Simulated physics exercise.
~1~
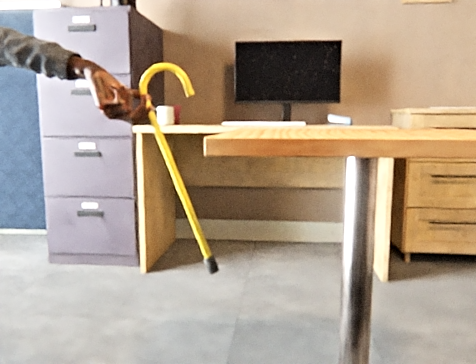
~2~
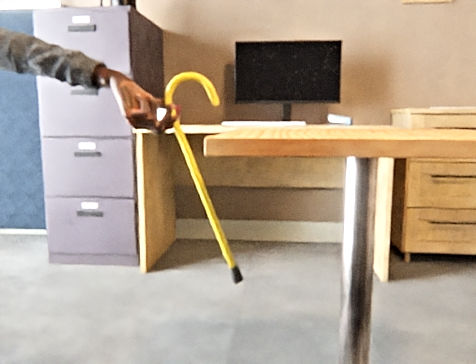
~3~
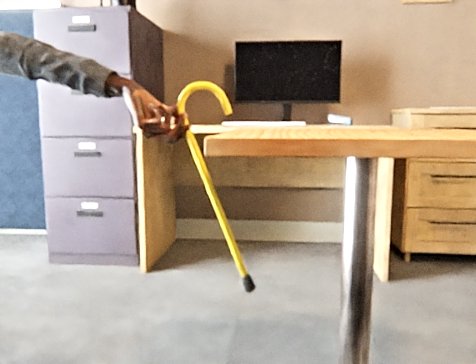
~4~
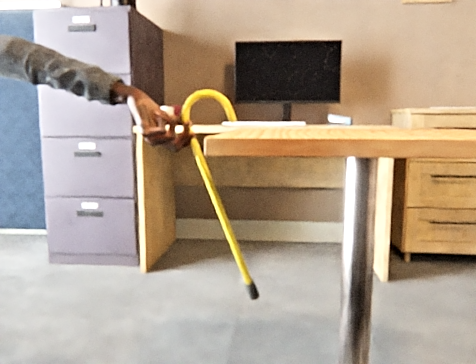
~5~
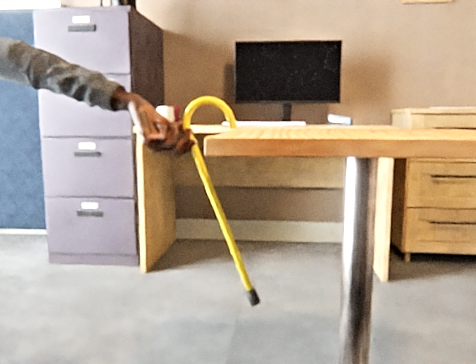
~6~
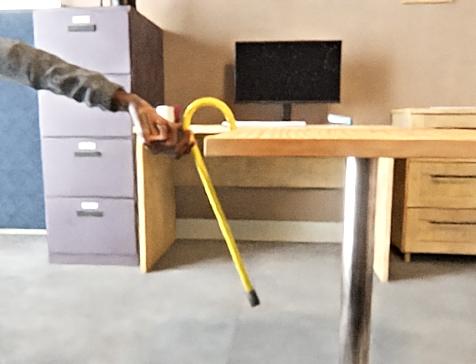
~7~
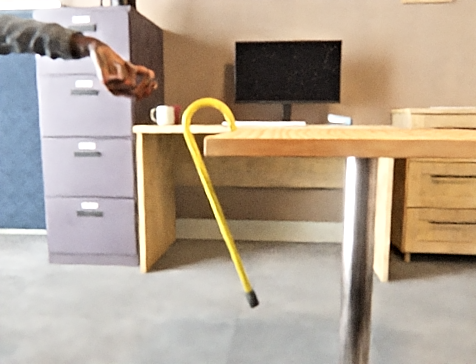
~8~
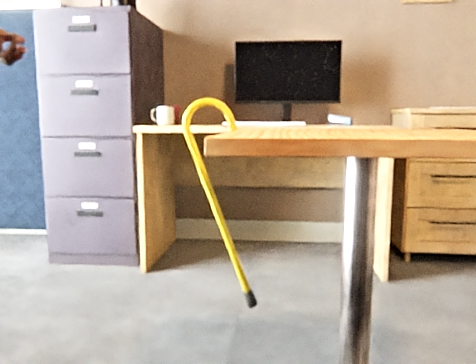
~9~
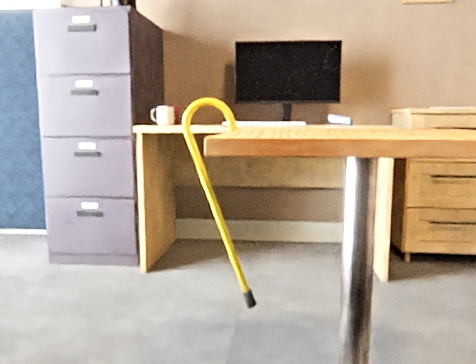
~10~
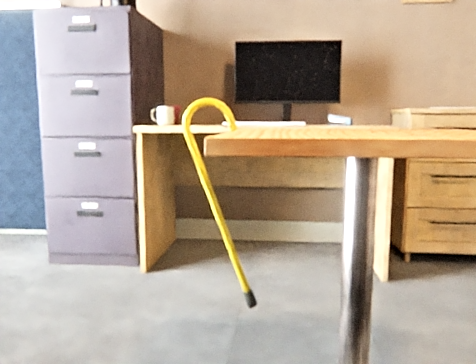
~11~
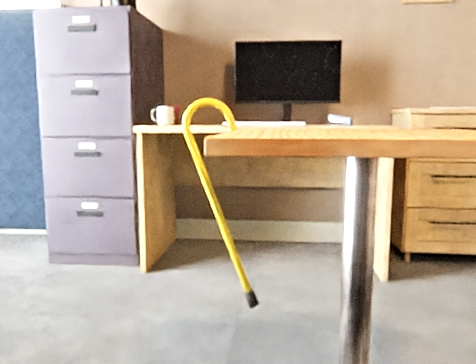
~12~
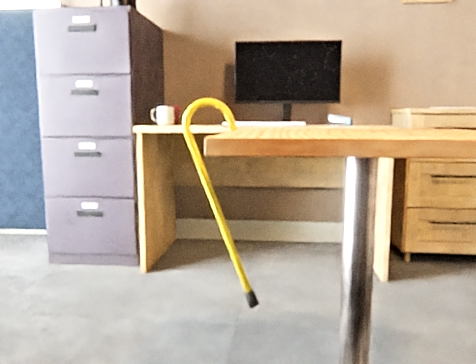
A bright yellow cane with a curved handle and dark tip is held by a hand reaching in from the left of an office, seen from a still, level viewpoint. A wooden table with a metal leg stands in the foreground at right, with a purple-grey filing cabinet, a desk with a black monitor, and wooden drawers behind. The hand carries the cane right and slightly down, setting its hook over the table's left edge. It then lets go and withdraws to the left. The cane stays hooked there, hanging at a slant without moving.
